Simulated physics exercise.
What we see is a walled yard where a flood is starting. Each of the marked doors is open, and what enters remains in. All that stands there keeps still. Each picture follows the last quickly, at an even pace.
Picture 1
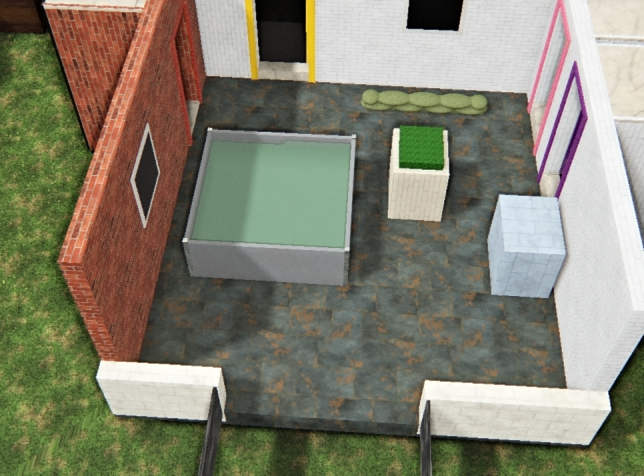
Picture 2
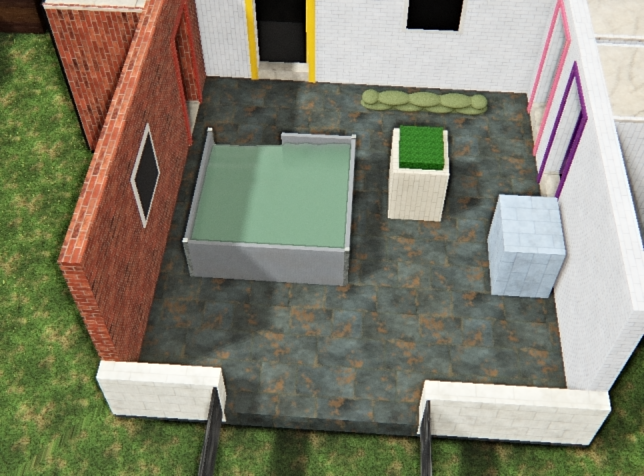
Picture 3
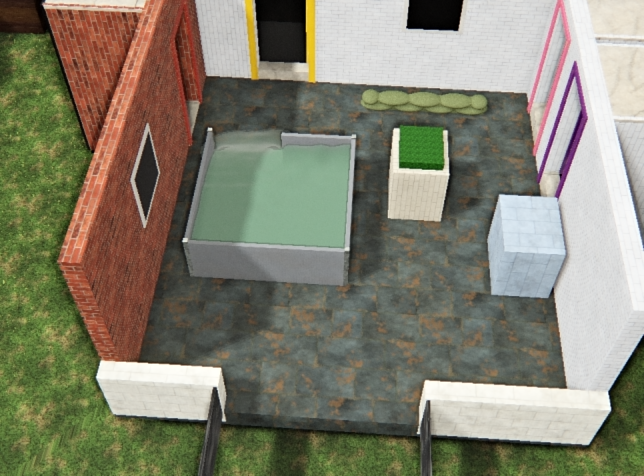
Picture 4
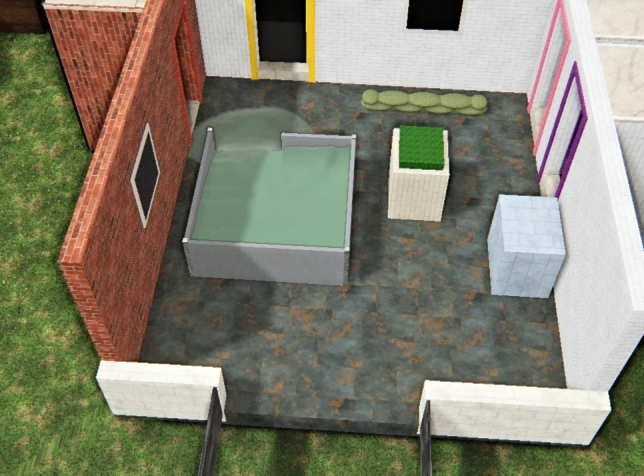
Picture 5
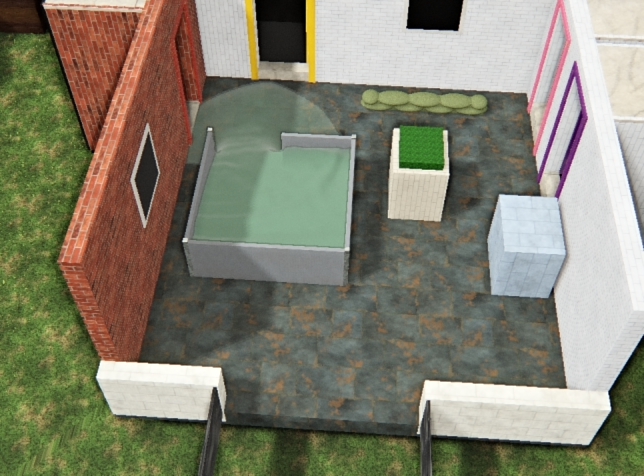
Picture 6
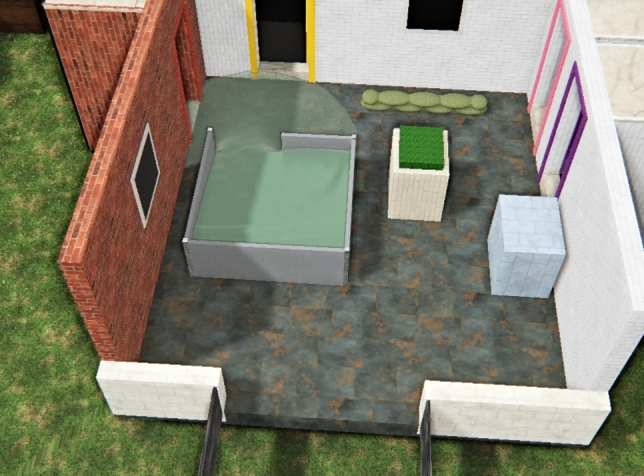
Greenish water poured out through a gap in the far side of a grey open tank in a walled yard, after part of that wall disappeared, and spread across the dark paving behind it.
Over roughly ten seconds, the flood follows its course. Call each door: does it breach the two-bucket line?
Calls: The pink door does not breach it; the yellow door breaches it; the red door breaches it; the purple door does not breach it.
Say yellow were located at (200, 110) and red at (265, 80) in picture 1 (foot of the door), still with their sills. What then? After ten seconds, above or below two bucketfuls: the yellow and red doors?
My reading: The yellow door exceeds the limit, the red door exceeds the limit.
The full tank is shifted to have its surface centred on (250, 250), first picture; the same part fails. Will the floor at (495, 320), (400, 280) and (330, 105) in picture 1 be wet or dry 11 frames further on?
As listed: Untouched, untouched, reached.
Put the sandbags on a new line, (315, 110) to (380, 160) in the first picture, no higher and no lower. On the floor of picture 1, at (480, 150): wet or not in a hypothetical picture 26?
At that place: Submerged.
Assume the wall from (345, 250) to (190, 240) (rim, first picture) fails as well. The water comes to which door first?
The red door.
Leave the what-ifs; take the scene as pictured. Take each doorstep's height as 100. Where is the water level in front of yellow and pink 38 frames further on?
Roughly 90 and 50 %.
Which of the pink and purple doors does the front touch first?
Looks like the pink-painted one gets there first.
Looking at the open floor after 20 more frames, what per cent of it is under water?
About 35 %.
A moment on, water covers 20 % of the floor; the pink door not reached, the yellow door over two buckets in, the red door over two buckets in, the purple door not reached.
Next, water covers 20 % of the floor; the pink door not reached, the yellow door far over two buckets in, the red door far over two buckets in, the purple door not reached.
Then, water covers 35 % of the floor; the pink door wet at the sill, nothing in, the yellow door far over two buckets in, the red door far over two buckets in, the purple door not reached.
Later, water covers 65 % of the floor; the pink door wet at the sill, nothing in, the yellow door far over two buckets in, the red door far over two buckets in, the purple door wet at the sill, nothing in.
In the end, water covers 90 % of the floor; the pink door wet at the sill, nothing in, the yellow door far over two buckets in, the red door far over two buckets in, the purple door wet at the sill, nothing in.
